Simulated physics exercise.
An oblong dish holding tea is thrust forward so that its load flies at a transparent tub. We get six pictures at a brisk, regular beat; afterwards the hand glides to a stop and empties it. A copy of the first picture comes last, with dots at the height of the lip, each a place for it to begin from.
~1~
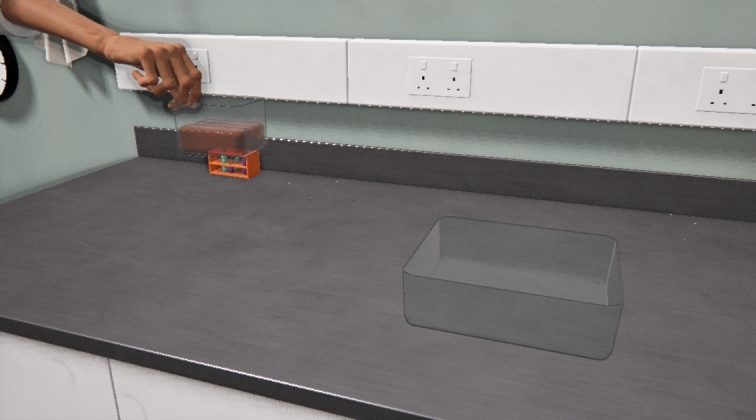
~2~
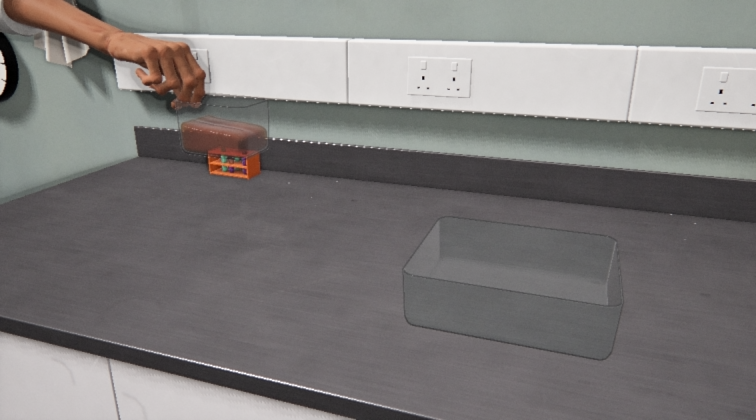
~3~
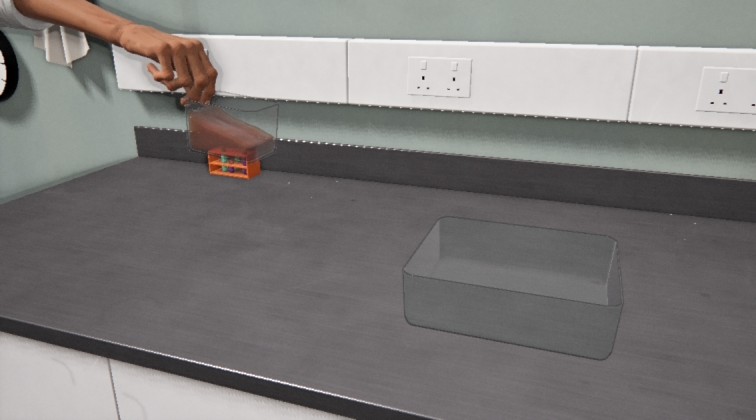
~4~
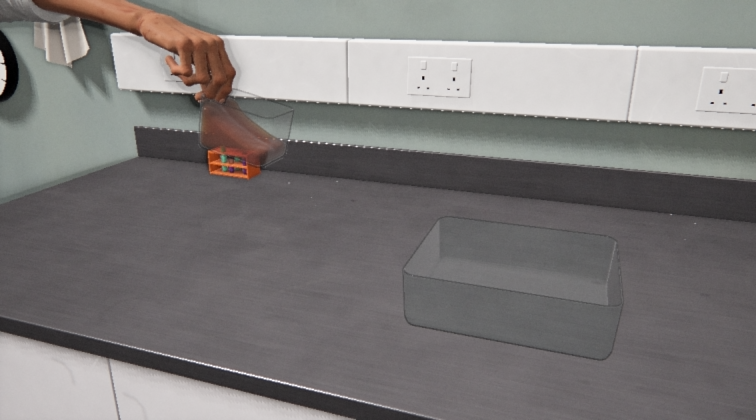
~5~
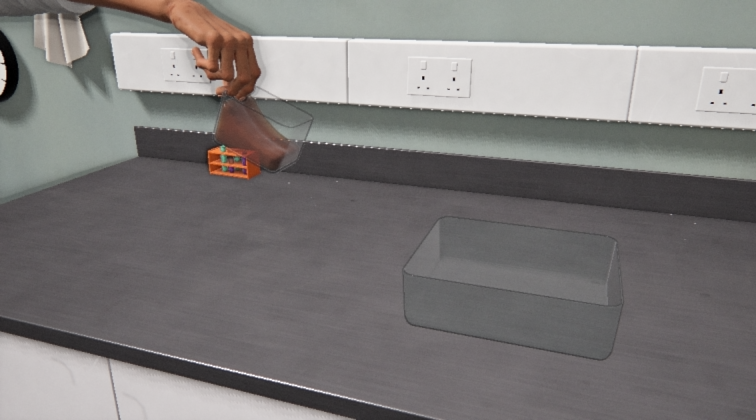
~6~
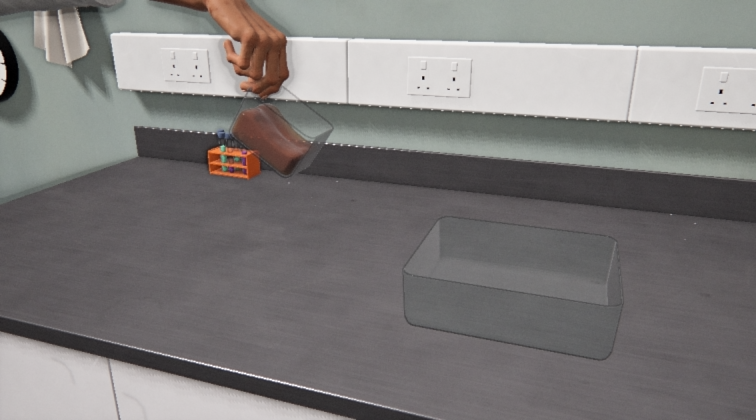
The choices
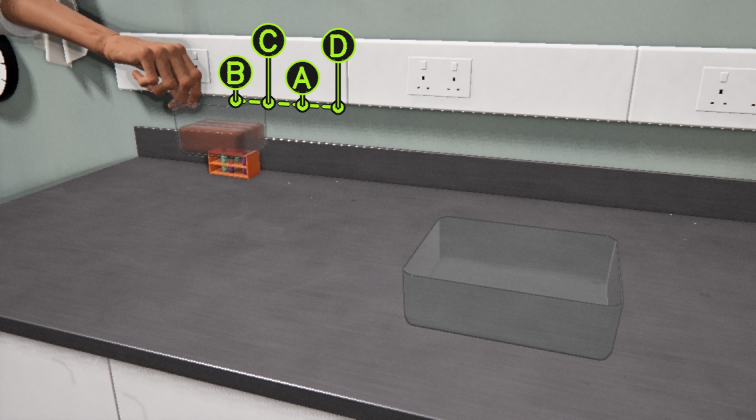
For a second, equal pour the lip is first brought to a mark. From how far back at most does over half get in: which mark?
B.
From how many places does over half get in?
All four.
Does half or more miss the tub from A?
No, that is safe.
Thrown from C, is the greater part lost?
No, that is safe.
On the marked copy, A at (302, 105); B at (235, 100); C at (268, 102); D at (338, 107).
For place A, about 85 % lands in the tub, 11 % falls short and 4 % goes beside or beyond.
For place B, about 61 % lands in the tub, 27 % falls short and 12 % goes beside or beyond.
For place C, about 74 % lands in the tub, 12 % falls short and 15 % goes beside or beyond.
For place D, about 73 % lands in the tub, 5 % falls short and 22 % goes beside or beyond.
